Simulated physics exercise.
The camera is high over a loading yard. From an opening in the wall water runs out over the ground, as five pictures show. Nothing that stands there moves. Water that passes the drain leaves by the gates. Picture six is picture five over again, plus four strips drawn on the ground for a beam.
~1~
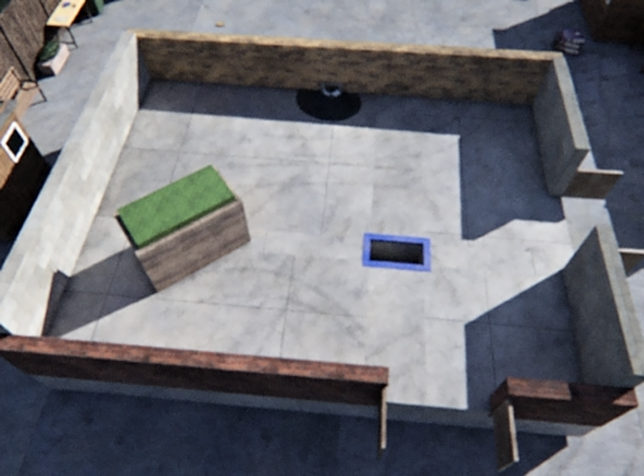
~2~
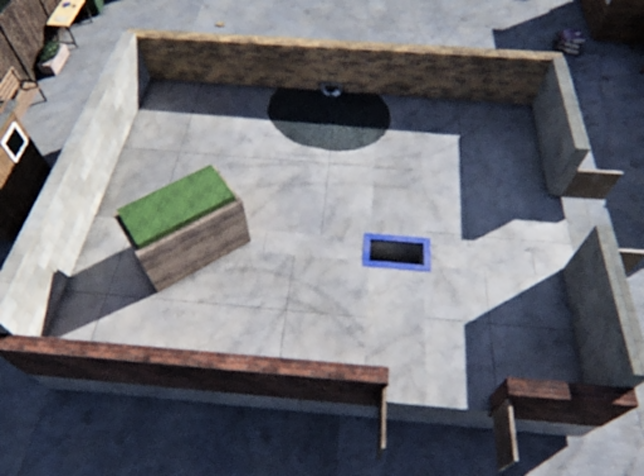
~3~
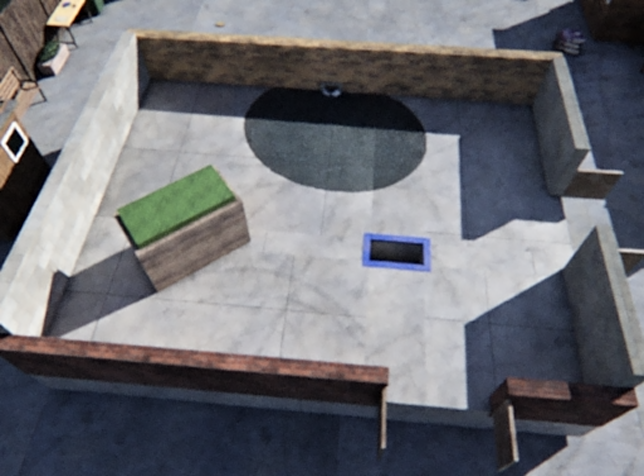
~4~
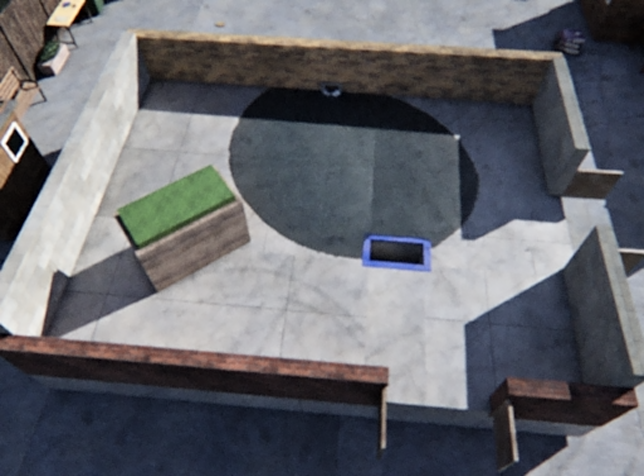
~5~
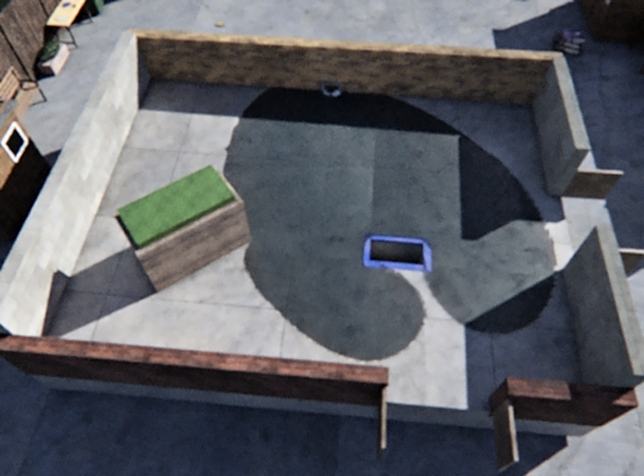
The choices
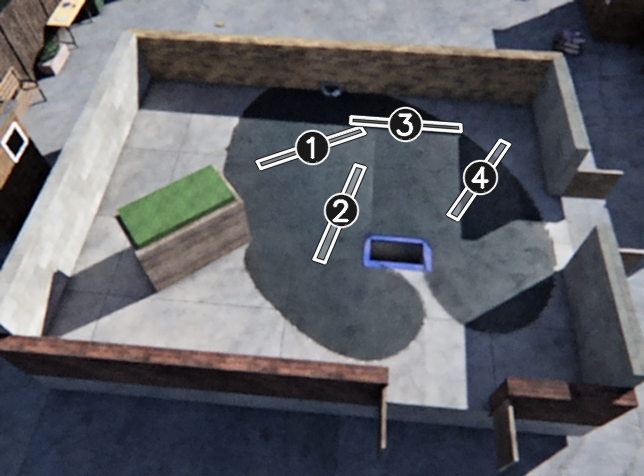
Walled loading yard seen from above, with a dark pool spreading from the back wall across the floor and around a blue-edged gully.
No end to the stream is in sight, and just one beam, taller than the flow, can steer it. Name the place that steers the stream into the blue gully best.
4 works best here.
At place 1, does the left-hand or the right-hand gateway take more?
The left gate.
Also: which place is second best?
The answer is 3.
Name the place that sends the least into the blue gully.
1.
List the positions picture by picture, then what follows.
The first picture shows outfall at (332, 87); blue gully at (397, 252); open gate at (436, 391); open gate at (555, 230); 2 % of the ground under water, visible out to (336, 117); blue gully still dry.
In the second picture, 7 % of the ground under water, visible out to (366, 142); blue gully still dry.
In the third picture, 15 % of the ground under water, visible out to (395, 179); blue gully still dry.
In the fourth picture, 28 % of the ground under water, visible out to (424, 241); blue gully taking water.
In the fifth picture, 45 % of the ground under water, visible out to (535, 309); blue gully taking water.
In white, 1 from (259, 165) to (362, 130); 2 from (319, 260) to (360, 166); 3 from (350, 120) to (460, 128); 4 from (452, 217) to (504, 142).
Choosing 1, about 3 % of the stream goes into the blue gully, about 93 % out by the gates.
Choosing 2, about 7 % of the stream goes into the blue gully, about 91 % out by the gates.
Choosing 3, about 27 % of the stream goes into the blue gully, about 71 % out by the gates.
Choosing 4, about 40 % of the stream goes into the blue gully, about 59 % out by the gates.
